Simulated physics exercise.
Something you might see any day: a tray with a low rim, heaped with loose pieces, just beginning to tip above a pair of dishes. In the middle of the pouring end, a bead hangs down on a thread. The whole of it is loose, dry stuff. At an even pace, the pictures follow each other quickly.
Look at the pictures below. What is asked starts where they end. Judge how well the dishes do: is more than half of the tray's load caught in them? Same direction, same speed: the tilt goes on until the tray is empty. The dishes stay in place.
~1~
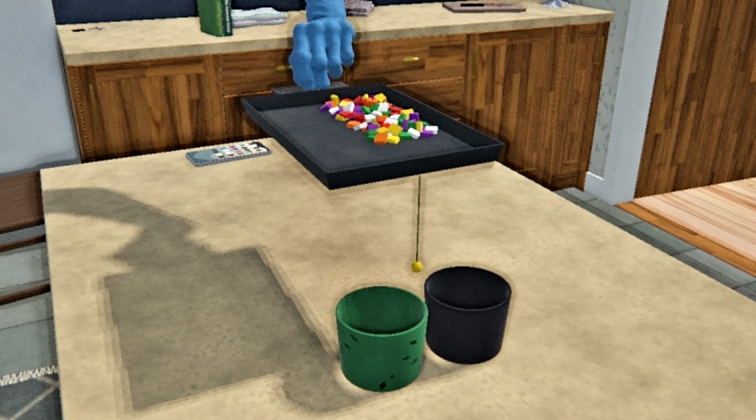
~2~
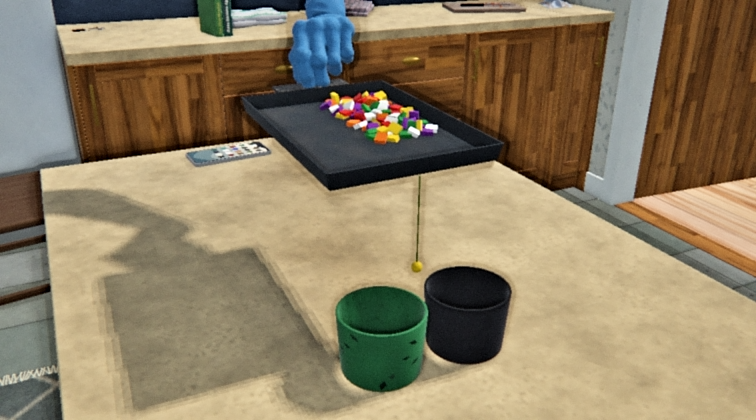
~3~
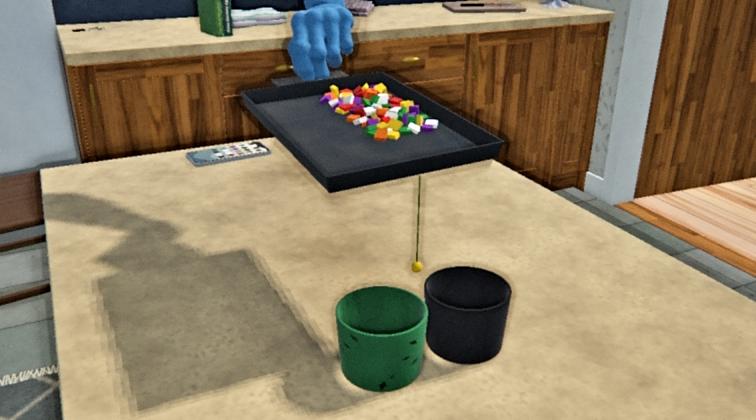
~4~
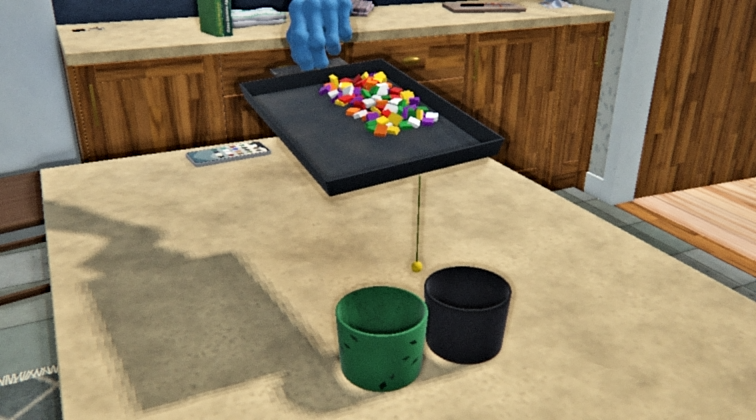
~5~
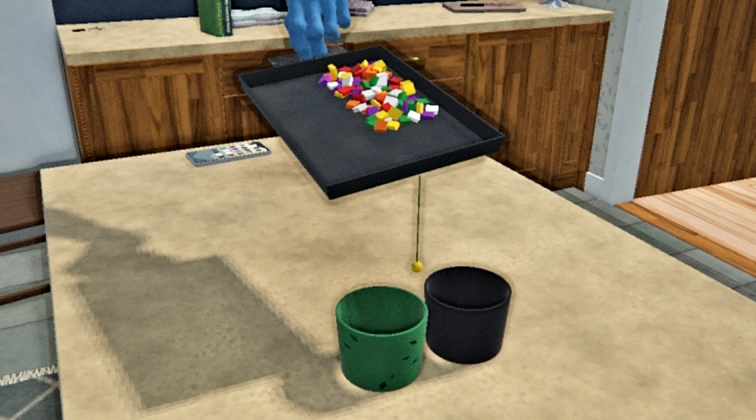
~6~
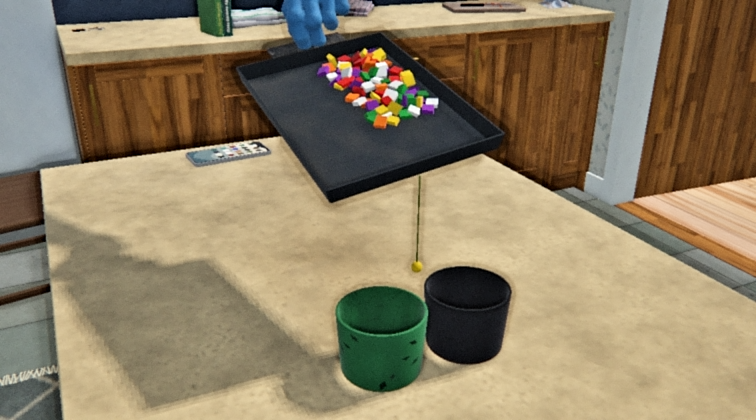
No, less than half is caught.
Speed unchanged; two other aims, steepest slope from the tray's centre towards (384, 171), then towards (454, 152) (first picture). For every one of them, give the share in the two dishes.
About 60 %, then 30 %.
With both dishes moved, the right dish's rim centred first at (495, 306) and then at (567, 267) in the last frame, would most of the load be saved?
Together the dishes get less than a half first, then less than a half.
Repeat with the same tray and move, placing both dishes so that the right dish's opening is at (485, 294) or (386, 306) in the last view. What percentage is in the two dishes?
It comes to roughly 10 per cent in one try and roughly 40 per cent in the next.
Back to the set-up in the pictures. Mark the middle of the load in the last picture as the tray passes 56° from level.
I'd put the middle close to (342, 171).
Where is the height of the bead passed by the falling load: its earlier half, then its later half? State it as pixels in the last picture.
Half one: (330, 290), half two: (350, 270).
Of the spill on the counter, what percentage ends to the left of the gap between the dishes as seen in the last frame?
100 per cent, about.
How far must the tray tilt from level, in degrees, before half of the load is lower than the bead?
Tilt: Around 95 degrees.
Soon, tray tipped steeply; nearly all on the tray; a small part in the air.
A while on, tray tipped right over; about half on the tray; a small part in the left dish; about a third outside both; a small part in the air.
Towards the end, tray tipped past a quarter turn; about a quarter in the left dish; most outside both.
Finally, tray tipped past a quarter turn; about a quarter in the left dish; none in the right dish; most outside both.
